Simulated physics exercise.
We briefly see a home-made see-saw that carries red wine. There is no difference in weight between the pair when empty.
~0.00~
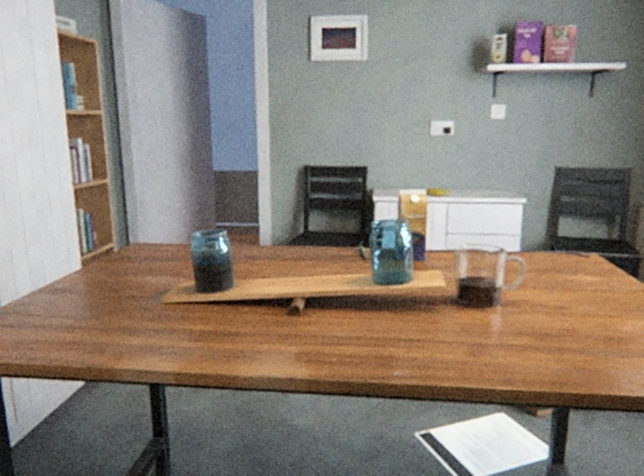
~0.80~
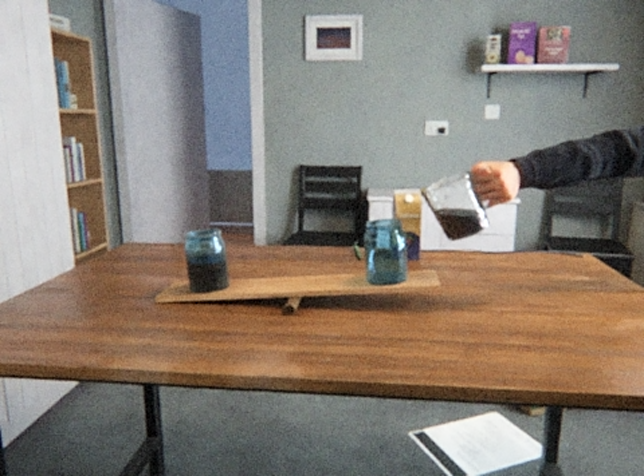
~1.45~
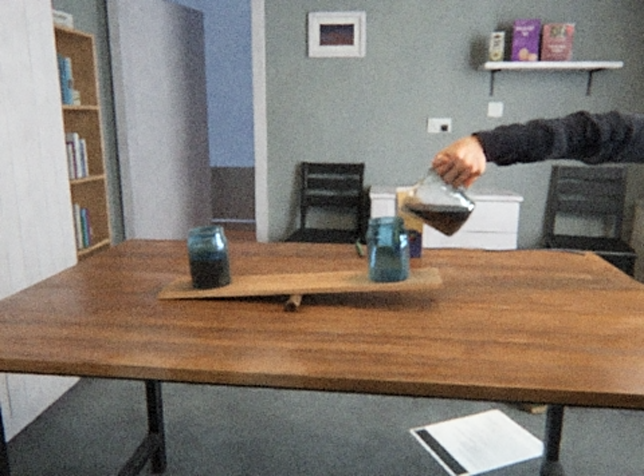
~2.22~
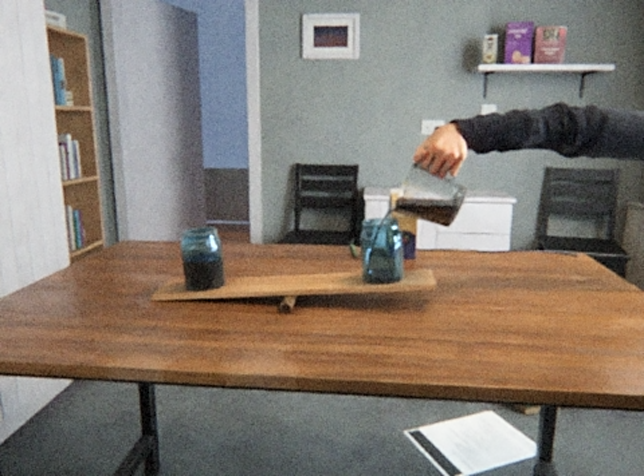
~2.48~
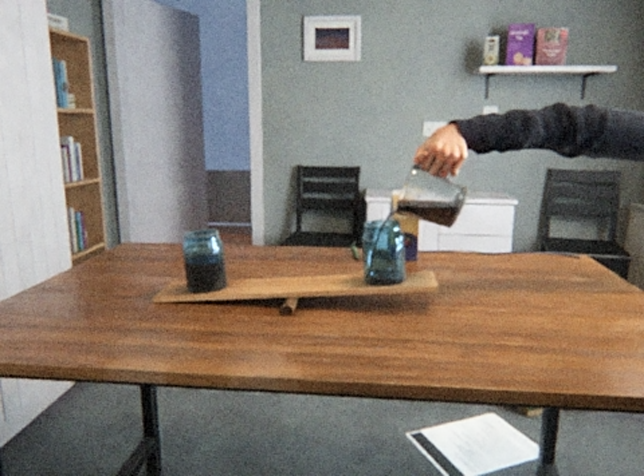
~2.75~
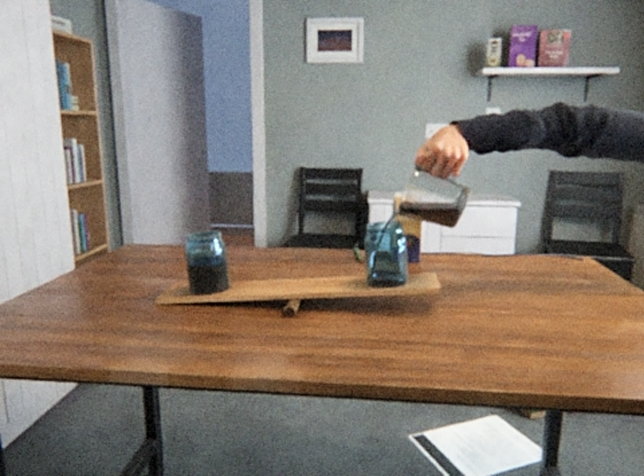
We see a plank balanced on a small roller on a wooden table, with a dark-filled jar on its lower left end; a hand lifts a measuring jug and pours dark liquid into the raised right jar.
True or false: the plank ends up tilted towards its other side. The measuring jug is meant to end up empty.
False.
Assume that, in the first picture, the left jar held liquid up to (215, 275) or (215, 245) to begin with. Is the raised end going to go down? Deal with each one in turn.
Try one tilts the other way and try two stays where it is.
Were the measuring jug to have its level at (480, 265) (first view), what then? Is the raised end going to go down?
I'd say it seesaws across, honestly.
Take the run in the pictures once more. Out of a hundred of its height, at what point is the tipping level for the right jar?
It comes to close to 45 in a hundred.
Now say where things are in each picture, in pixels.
At the start; measuring jug (480, 274) about a third full; right jar (391, 249) empty, raised; left jar (212, 259) about half full, on the low side, in the first picture.
A hand has the measuring jug; rolling pin (291, 308); right jar (386, 249) empty, in the second picture.
The measuring jug is tipped; measuring jug (438, 202) tipped 55° with all of its load; right jar (388, 247) empty, in the third picture.
The stream is running; rolling pin (286, 307); right jar nearly empty, surface at (383, 274); left jar about half full, surface at (203, 258), in the fourth picture.
The stream is running; measuring jug (430, 197) tipped 70° with nearly all of its load; right jar (384, 250) nearly empty, in the fifth picture.
The stream is running; rolling pin (291, 310); right jar nearly empty, surface at (387, 275); left jar about half full, surface at (207, 261), in the sixth picture.
Around 4.3 s, the right jar is about a quarter full; the plank leans as before.
Around 5.5 s, the right jar is about a third full; the plank leans as before.
Around 7.2 s, the right jar is about a third full; the plank leans as before.
